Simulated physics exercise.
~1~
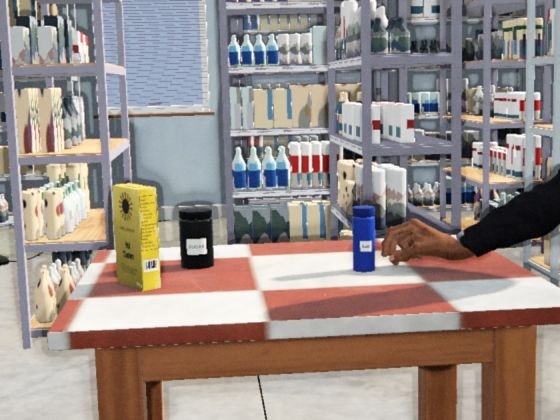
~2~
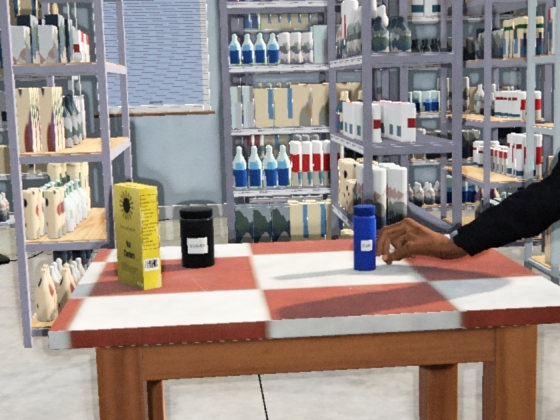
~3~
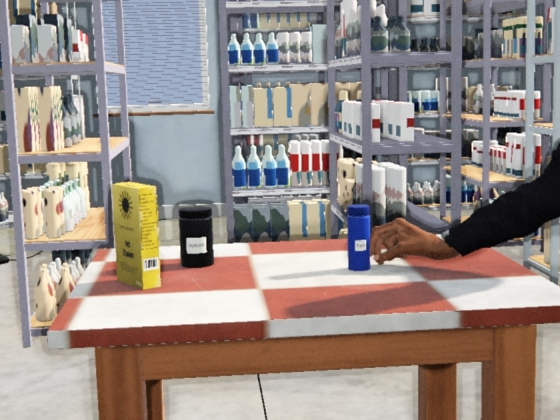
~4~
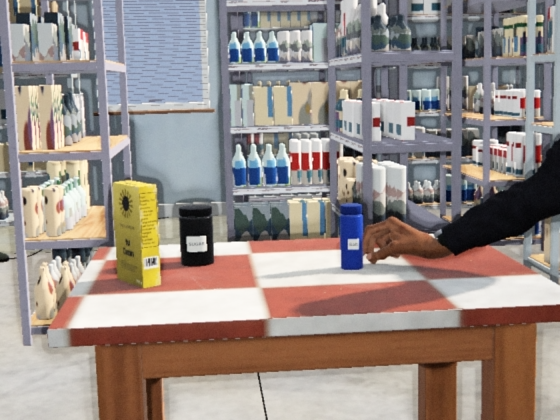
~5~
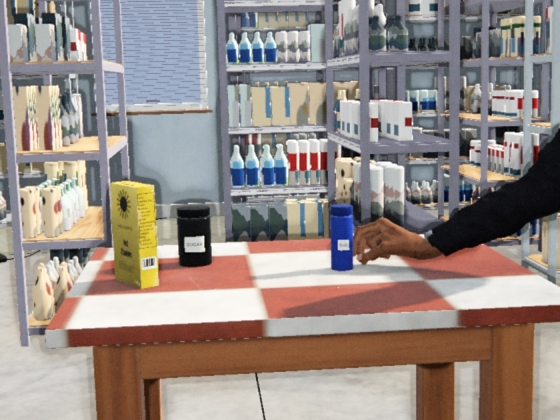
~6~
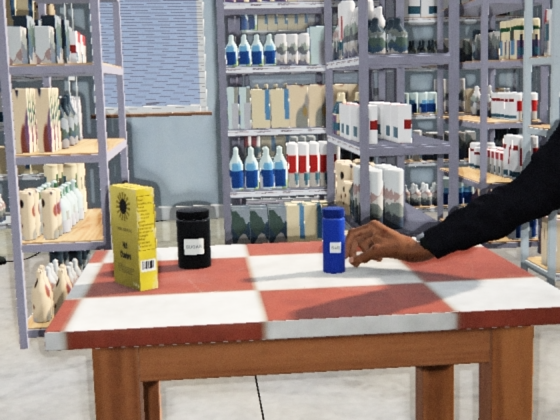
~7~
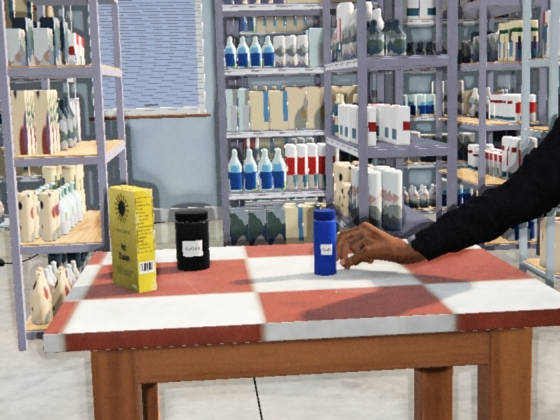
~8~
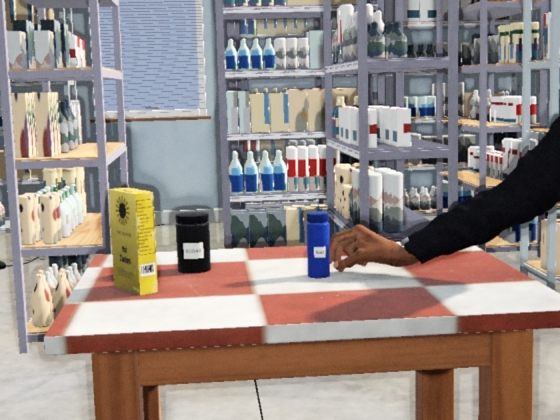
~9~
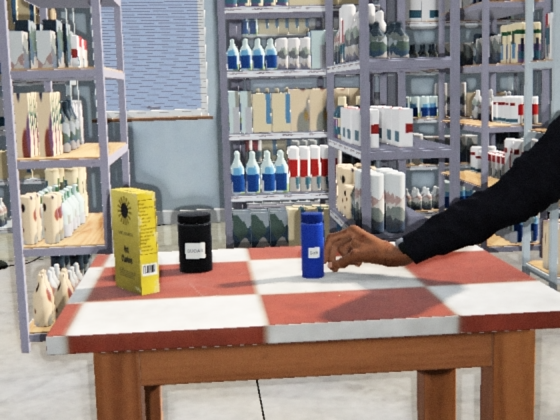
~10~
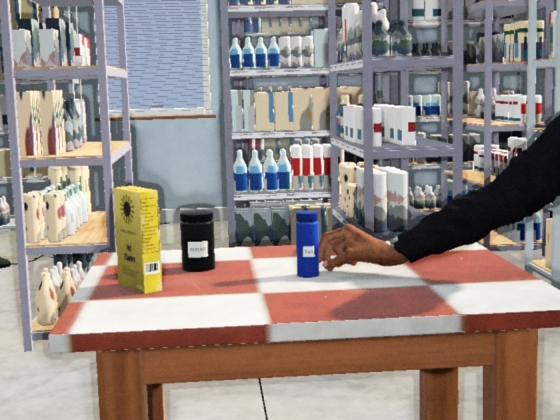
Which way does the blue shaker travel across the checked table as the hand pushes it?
The blue shaker moves to the left, towards the black jar and the yellow packet.
